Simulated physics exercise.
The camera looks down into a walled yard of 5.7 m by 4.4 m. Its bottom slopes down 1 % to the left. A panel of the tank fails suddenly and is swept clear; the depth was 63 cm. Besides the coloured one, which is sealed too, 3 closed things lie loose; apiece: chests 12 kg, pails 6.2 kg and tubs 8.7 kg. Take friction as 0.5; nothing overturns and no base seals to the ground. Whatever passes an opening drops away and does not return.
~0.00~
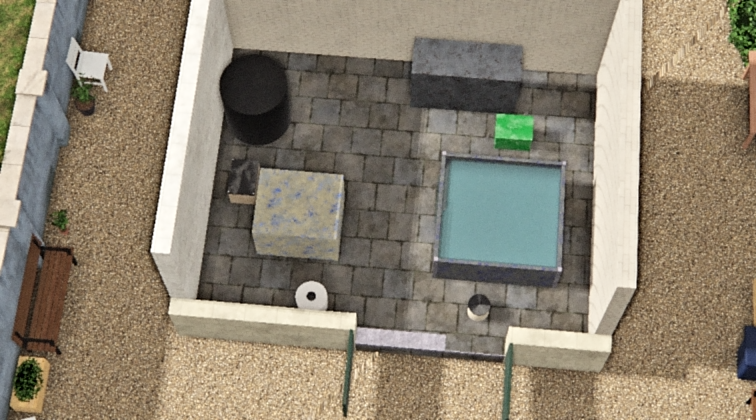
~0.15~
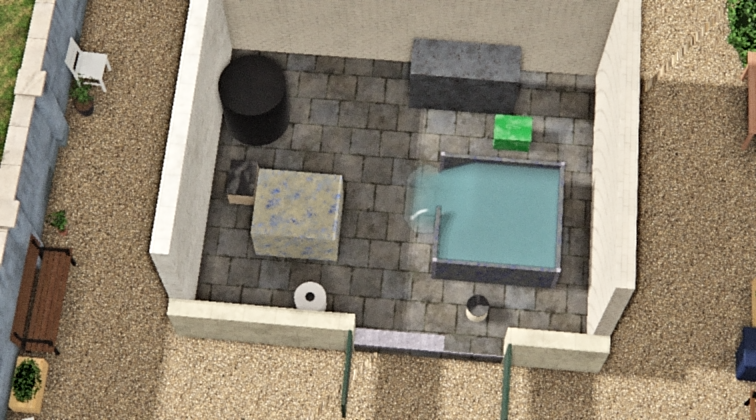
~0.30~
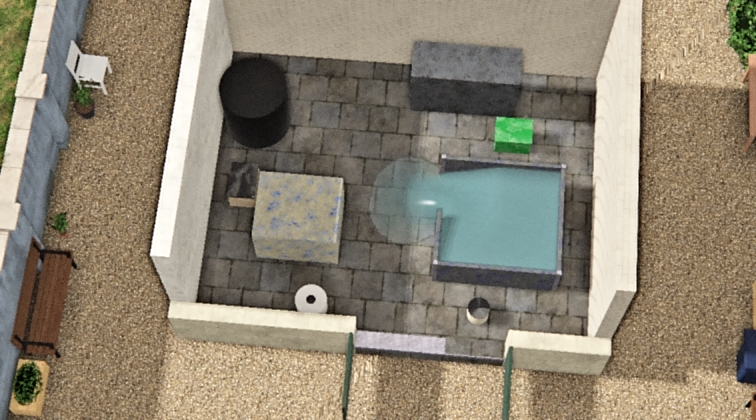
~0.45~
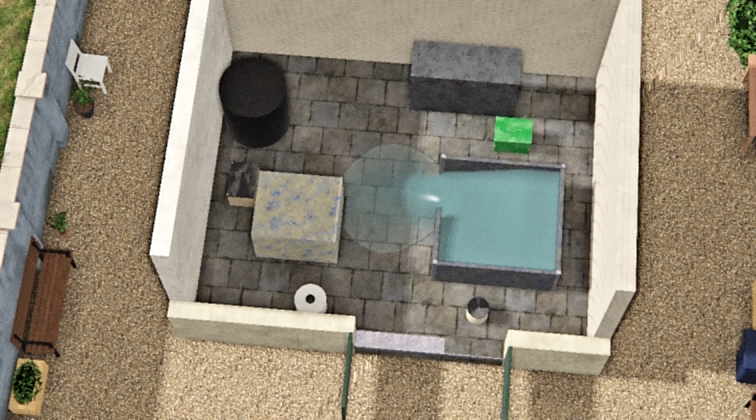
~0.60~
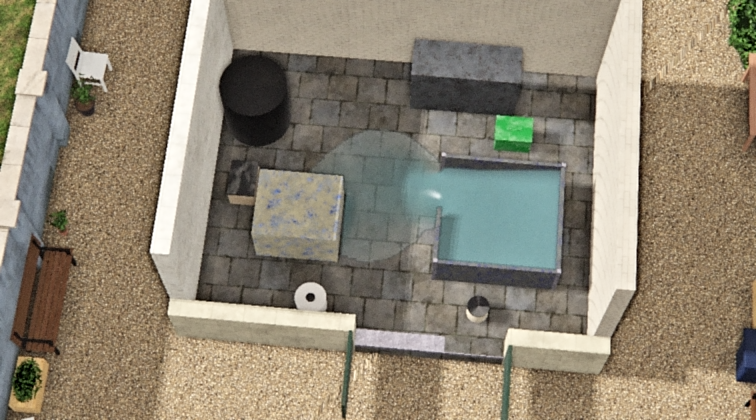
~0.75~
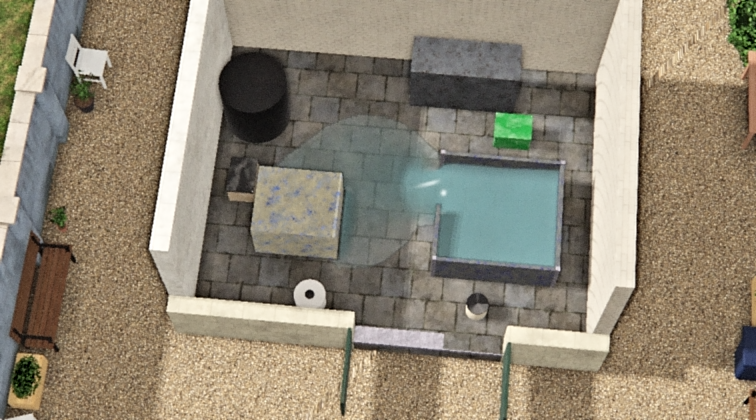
Water spreading left in a widening fan from the open side of a tank across a walled paved yard, loose objects staying still.
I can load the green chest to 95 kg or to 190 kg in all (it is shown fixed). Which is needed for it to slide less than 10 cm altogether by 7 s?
Verdict: The lower weight is enough.
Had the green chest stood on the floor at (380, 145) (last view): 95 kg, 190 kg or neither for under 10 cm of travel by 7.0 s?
Either load holds.
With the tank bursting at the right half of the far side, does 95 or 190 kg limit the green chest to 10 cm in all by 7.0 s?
In that case only the higher weight holds it.
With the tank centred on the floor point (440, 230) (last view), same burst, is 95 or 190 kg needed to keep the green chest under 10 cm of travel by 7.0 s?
Then the lower weight is enough.
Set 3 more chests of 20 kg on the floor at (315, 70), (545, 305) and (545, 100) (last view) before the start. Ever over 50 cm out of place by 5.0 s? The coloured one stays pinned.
In that order: Past it, short of it, under.
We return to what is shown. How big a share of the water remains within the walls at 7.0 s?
About 88 per cent.
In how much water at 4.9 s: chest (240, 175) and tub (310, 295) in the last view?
Roughly 14 and 10 cm.
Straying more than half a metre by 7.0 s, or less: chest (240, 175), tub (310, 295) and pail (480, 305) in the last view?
In turn: Past it, over, under.
After 1.4 s the green chest would be 0 cm from its start with 95 kg and 0 cm from its start with 190 kg; 0 cm of water round it then.
After 3.1 s the green chest would be 0 cm from its start with 95 kg and 0 cm from its start with 190 kg; 0 cm of water round it then.
After 4.9 s the green chest would be 0 cm from its start with 95 kg and 0 cm from its start with 190 kg; 0 cm of water round it then.
After 7.0 s the green chest would be 0 cm from its start with 95 kg and 0 cm from its start with 190 kg; 2 cm of water round it then.
